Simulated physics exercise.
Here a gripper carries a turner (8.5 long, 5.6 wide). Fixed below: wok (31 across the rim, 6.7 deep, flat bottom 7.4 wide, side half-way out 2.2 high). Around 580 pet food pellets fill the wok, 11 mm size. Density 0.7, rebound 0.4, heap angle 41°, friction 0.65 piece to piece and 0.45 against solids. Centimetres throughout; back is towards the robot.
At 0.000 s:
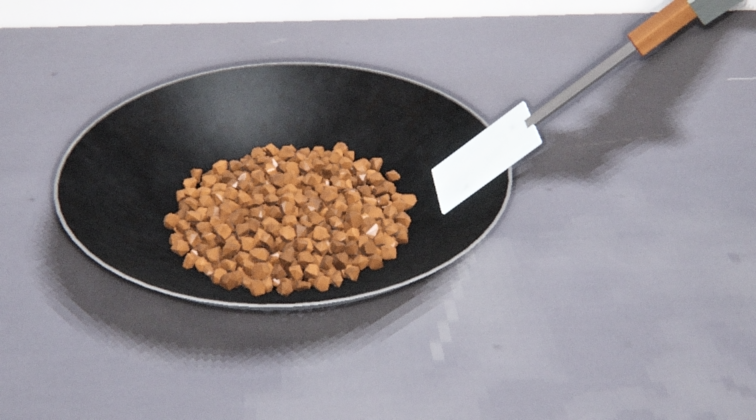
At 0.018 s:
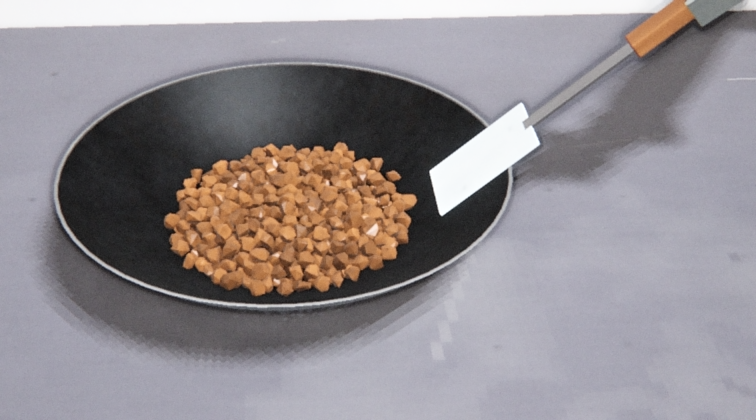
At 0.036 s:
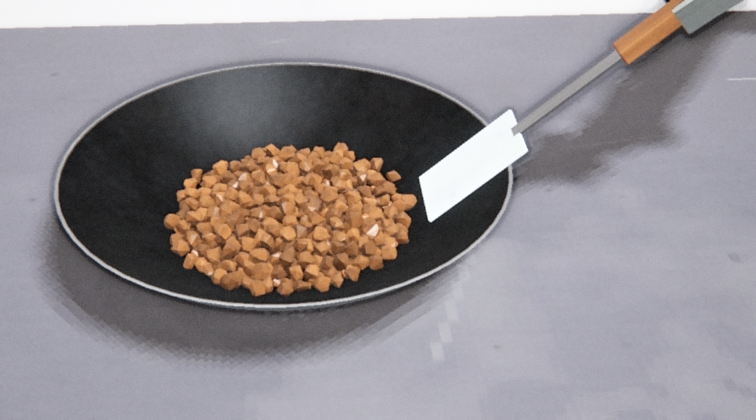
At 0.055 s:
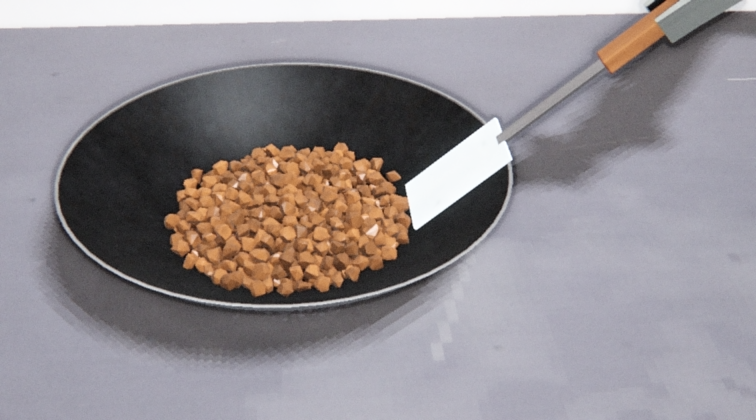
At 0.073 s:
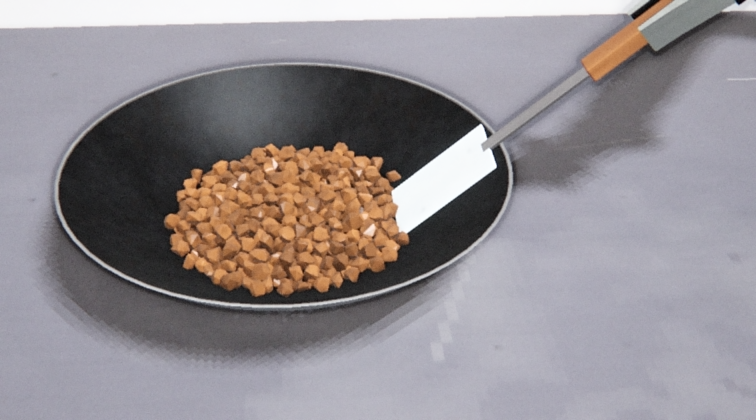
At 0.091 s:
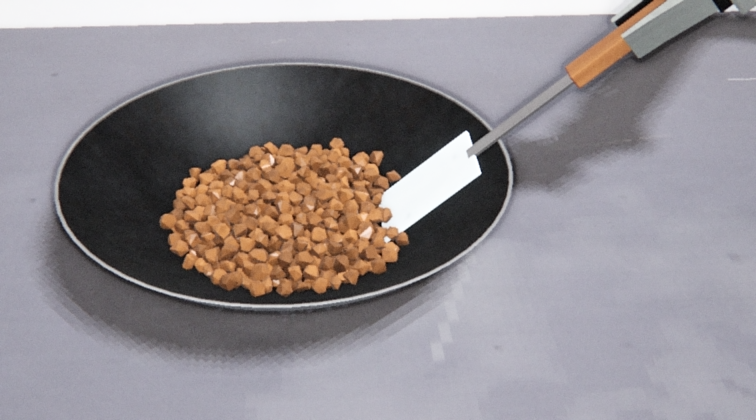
On a grey surface, a black wok holds a heap of small brown pellets, while a gripper holds a turner with a white blade over its right side. The turner slides down and left into the wok until its blade meets the heap's right edge, nudging a few pellets slightly leftward.
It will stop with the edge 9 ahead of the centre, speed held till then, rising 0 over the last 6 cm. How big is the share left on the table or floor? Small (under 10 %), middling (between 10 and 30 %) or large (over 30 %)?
Answer: Small; under 10 % of the pet food pellets finish on the table or floor.
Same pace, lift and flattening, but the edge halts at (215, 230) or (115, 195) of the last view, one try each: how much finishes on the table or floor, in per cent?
Some 0 and 20 per cent.
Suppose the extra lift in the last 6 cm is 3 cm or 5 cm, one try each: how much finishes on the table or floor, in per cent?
About 5 and 5 per cent.
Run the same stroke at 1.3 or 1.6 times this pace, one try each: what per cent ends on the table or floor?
Some 10 and 10 per cent.
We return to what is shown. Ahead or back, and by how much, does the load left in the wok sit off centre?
Roughly 5.5 cm ahead.
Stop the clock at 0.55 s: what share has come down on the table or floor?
About 5 per cent.
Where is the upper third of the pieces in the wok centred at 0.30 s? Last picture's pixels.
Around (160, 186).
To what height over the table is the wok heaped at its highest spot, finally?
Some 8.5 cm.
After 0.19 s, sloping 41°, highest piece 6 above the table; 582 in the wok.
After 0.30 s, sloping 41°, highest piece 7 above the table; 582 in the wok.
After 0.55 s, sloping 41°, highest piece 8 above the table; 553 in the wok, 28 on the table or floor, 1 on the blade or in flight.
After 1.60 s, sloping 41°, highest piece 8 above the table; 551 in the wok, 31 on the table or floor.
At rest, 551 in the wok, 31 on the table or floor. That is 5 % on the table or floor.
